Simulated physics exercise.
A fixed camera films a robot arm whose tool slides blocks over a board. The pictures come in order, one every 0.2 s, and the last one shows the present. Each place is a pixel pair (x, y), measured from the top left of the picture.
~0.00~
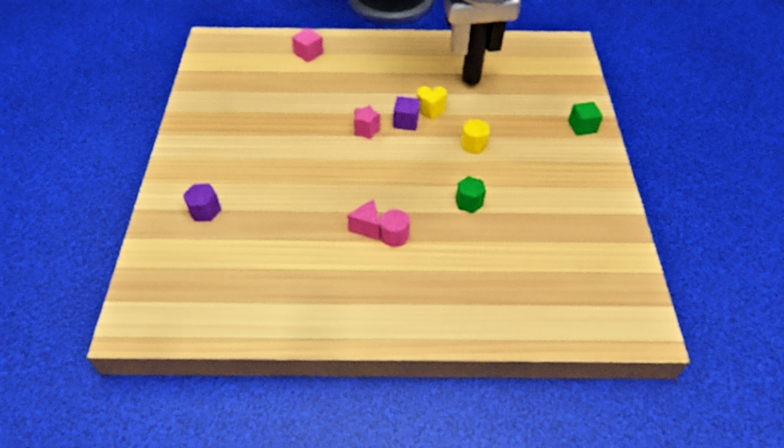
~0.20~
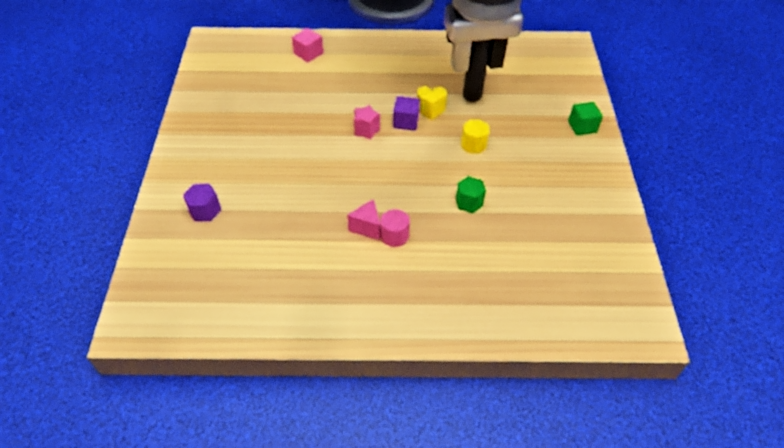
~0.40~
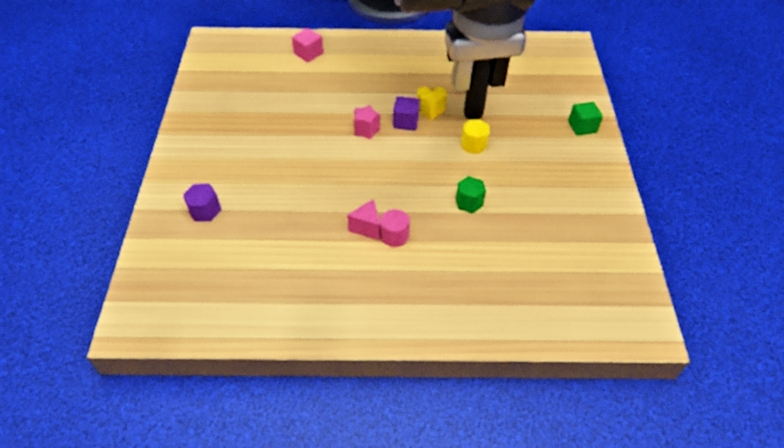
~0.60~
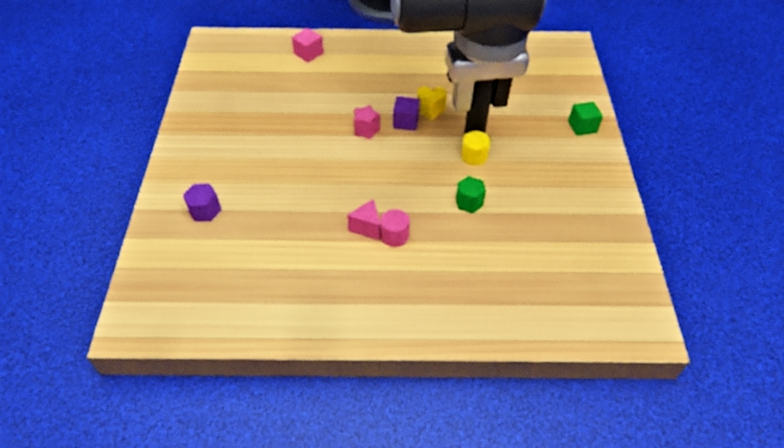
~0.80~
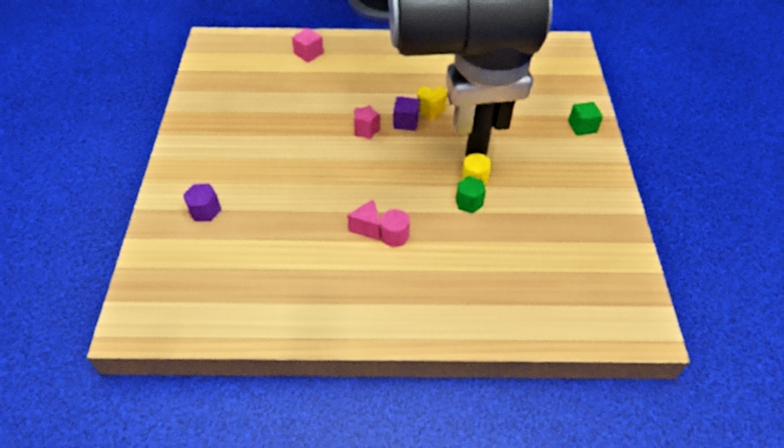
Robot arm moving toward the viewer over a wooden board, pushing a yellow round block up close to a green hexagonal block.
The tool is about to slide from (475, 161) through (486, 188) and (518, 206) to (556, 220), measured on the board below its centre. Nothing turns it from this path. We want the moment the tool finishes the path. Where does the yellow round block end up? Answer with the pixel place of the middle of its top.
Final place: (487, 196).
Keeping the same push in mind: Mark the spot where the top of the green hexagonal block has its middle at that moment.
The middle of its upper face should be somewhere near (464, 208).
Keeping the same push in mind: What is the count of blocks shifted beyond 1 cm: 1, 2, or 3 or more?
Moved: Exactly two.
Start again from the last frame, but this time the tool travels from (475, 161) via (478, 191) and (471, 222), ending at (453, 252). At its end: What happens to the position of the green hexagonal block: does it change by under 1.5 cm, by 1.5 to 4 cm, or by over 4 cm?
The answer here is over 4 cm.
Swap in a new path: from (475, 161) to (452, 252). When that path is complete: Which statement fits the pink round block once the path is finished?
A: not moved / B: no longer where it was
Correct choice: A.
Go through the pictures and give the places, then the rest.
The first picture shows tool tip (471, 80); block tops, green hexagonal block (472, 186); yellow round block (476, 128).
The second picture shows tool (472, 96); blocks unchanged.
The third picture shows tool (473, 115); blocks unchanged.
The fourth picture shows tool (475, 134); yellow round block (477, 139).
The fifth picture shows tool (476, 156); green hexagonal block (472, 186); yellow round block (478, 162).
On the path given first. One third of the way, tool (487, 184); green hexagonal block (466, 206), turned 20° clockwise; yellow round block (482, 190).
Two thirds of the way, tool (520, 201); green hexagonal block (464, 208), turned 25° clockwise; yellow round block (487, 196).
At the end, tool (558, 215); green hexagonal block (464, 208), turned 25° clockwise; yellow round block (487, 196).
